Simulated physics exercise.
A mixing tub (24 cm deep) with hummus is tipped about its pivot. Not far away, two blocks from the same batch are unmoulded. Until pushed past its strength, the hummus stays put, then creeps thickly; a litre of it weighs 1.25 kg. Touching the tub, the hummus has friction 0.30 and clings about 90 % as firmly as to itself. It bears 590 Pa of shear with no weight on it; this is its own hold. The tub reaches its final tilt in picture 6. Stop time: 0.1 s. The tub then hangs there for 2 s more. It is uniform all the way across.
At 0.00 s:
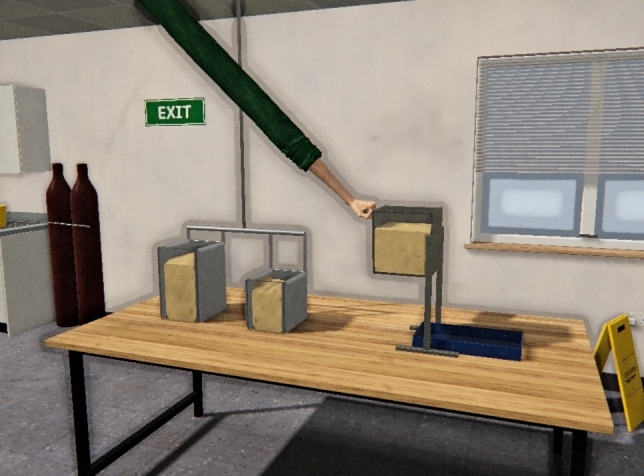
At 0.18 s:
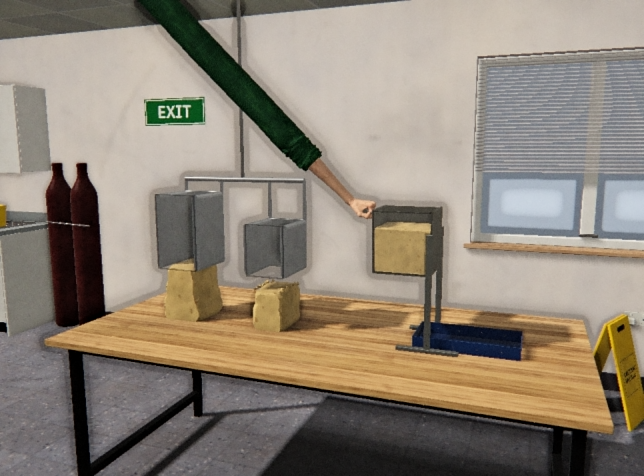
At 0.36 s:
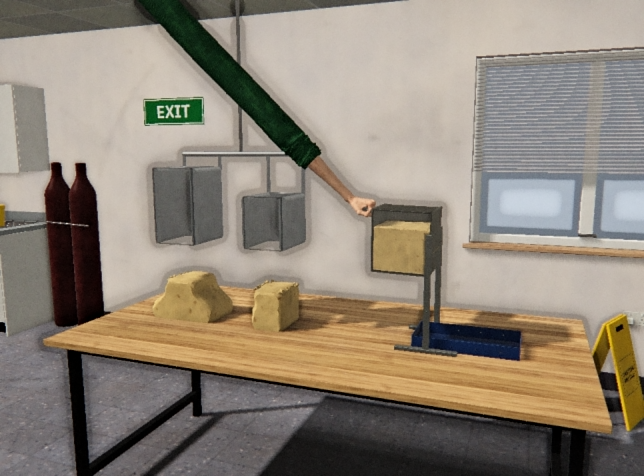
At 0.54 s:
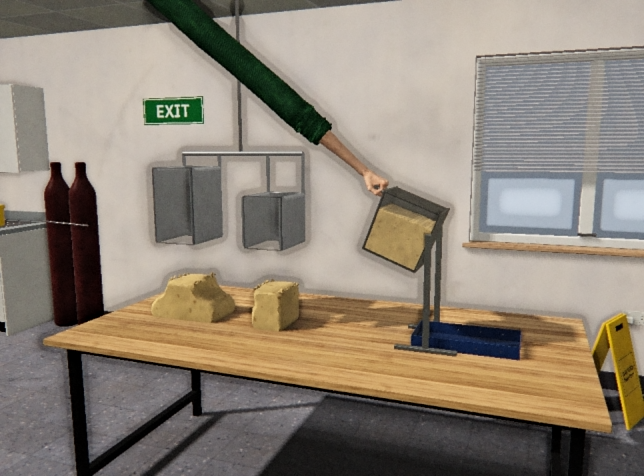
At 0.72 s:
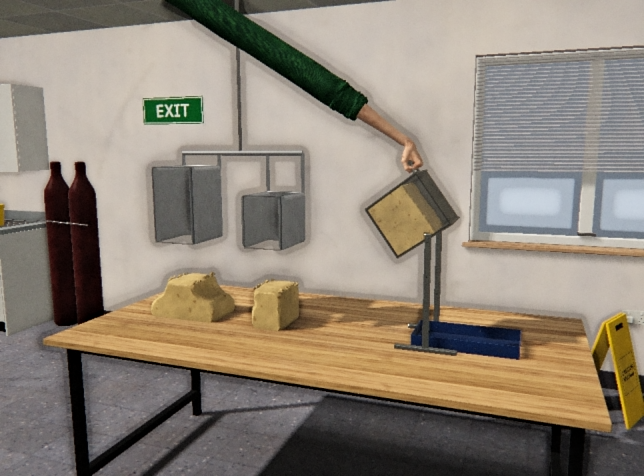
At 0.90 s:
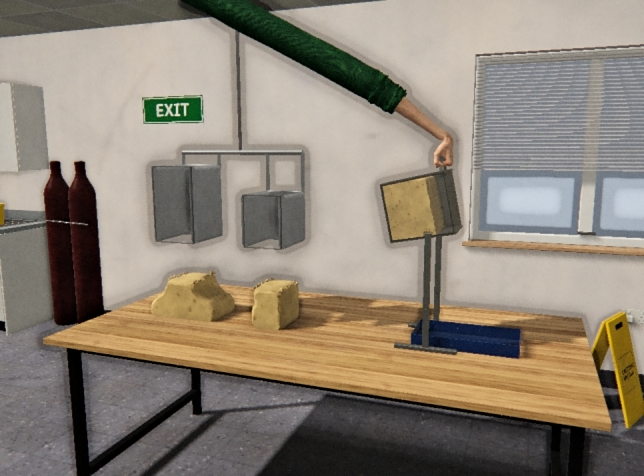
On a wooden table, moulds lift off two blocks, then a hand tilts a tub.
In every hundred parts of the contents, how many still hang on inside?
About 100 in every hundred.
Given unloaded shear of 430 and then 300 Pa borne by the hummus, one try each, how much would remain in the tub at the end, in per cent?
The two runs give near 100 % and near 75 % respectively.
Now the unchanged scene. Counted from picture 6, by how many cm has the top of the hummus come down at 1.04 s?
Roughly 0 cm.
After 1.04 s, the tub is at 78 degrees and holds 100 %.
After 1.21 s, the tub is at 78 degrees and holds 100 %.
After 1.38 s, the tub is at 78 degrees and holds 100 %.
After 1.55 s, the tub is at 78 degrees and holds 100 %.
After 2.90 s, at the end, the tub is at 78 degrees and holds 100 %.
